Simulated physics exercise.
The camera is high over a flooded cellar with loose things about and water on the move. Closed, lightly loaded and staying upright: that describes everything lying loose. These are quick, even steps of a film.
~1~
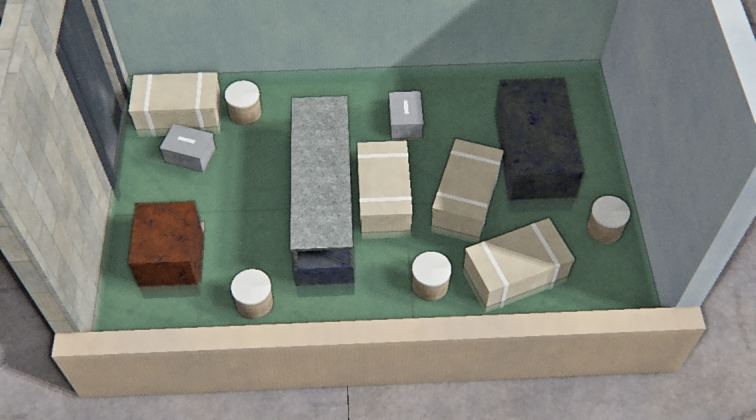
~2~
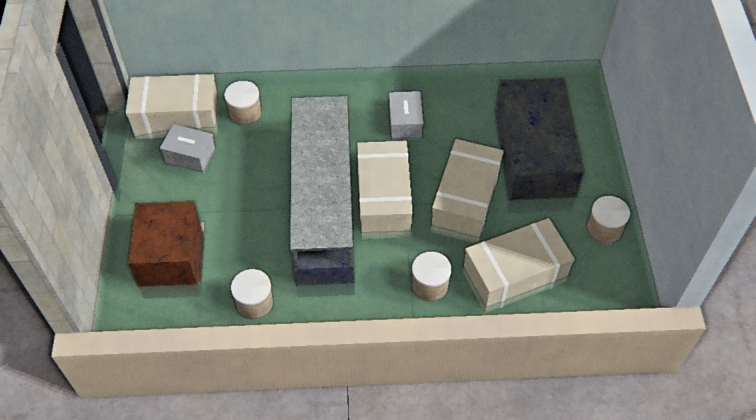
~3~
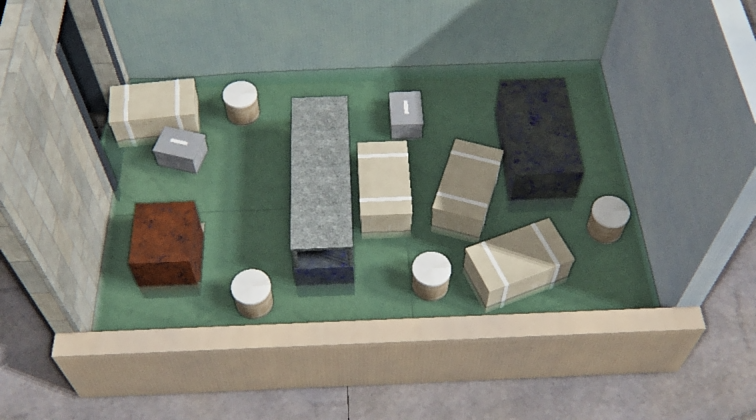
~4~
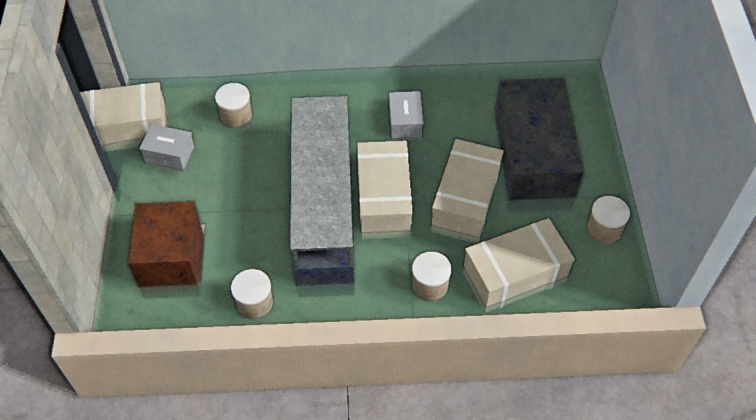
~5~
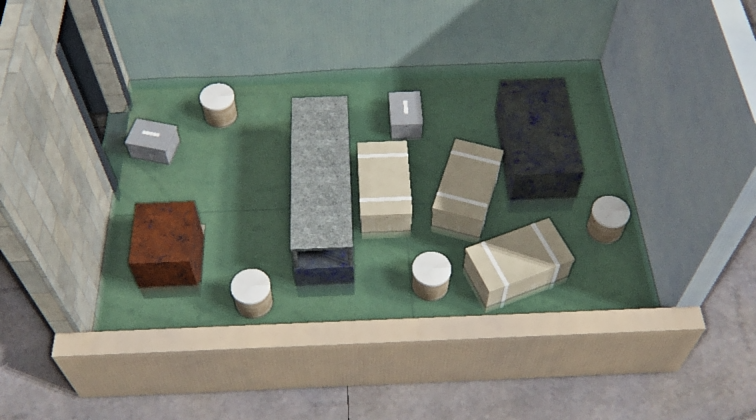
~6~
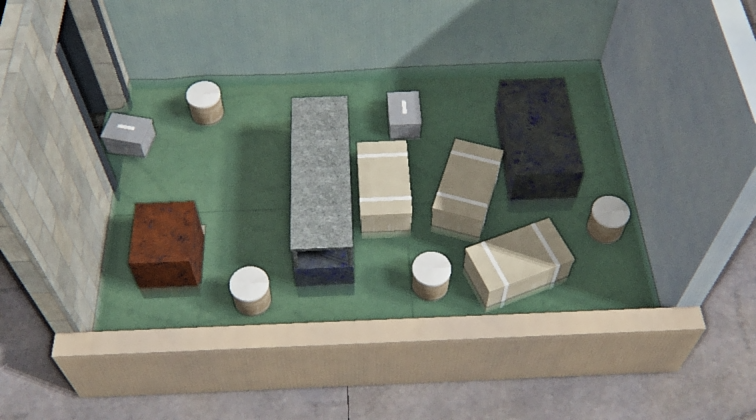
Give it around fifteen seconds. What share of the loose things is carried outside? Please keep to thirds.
Keeping to thirds, one to two thirds.
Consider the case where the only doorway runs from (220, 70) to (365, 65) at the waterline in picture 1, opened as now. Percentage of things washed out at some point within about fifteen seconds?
Roughly 60 %.
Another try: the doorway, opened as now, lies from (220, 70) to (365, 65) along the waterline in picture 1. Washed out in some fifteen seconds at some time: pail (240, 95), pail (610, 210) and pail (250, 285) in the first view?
In sequence - departs, stays put, departs.
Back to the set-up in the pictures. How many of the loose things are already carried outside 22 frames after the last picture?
The count is 4.
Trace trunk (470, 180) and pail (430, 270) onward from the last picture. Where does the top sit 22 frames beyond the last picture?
First one at roughly (418, 166), second at roughly (221, 191).
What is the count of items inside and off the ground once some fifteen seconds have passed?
Exactly 4.
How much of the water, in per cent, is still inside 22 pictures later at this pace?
I'd say close to 60 percent.
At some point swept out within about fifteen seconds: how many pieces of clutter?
The total here is 5.
A moment on, 2 of 10 are out; 8 afloat.
Next, 3 of 10 are out; 7 afloat.
Later, 4 of 10 are out; 6 afloat.
In the end, 5 of 10 are out; 4 afloat.
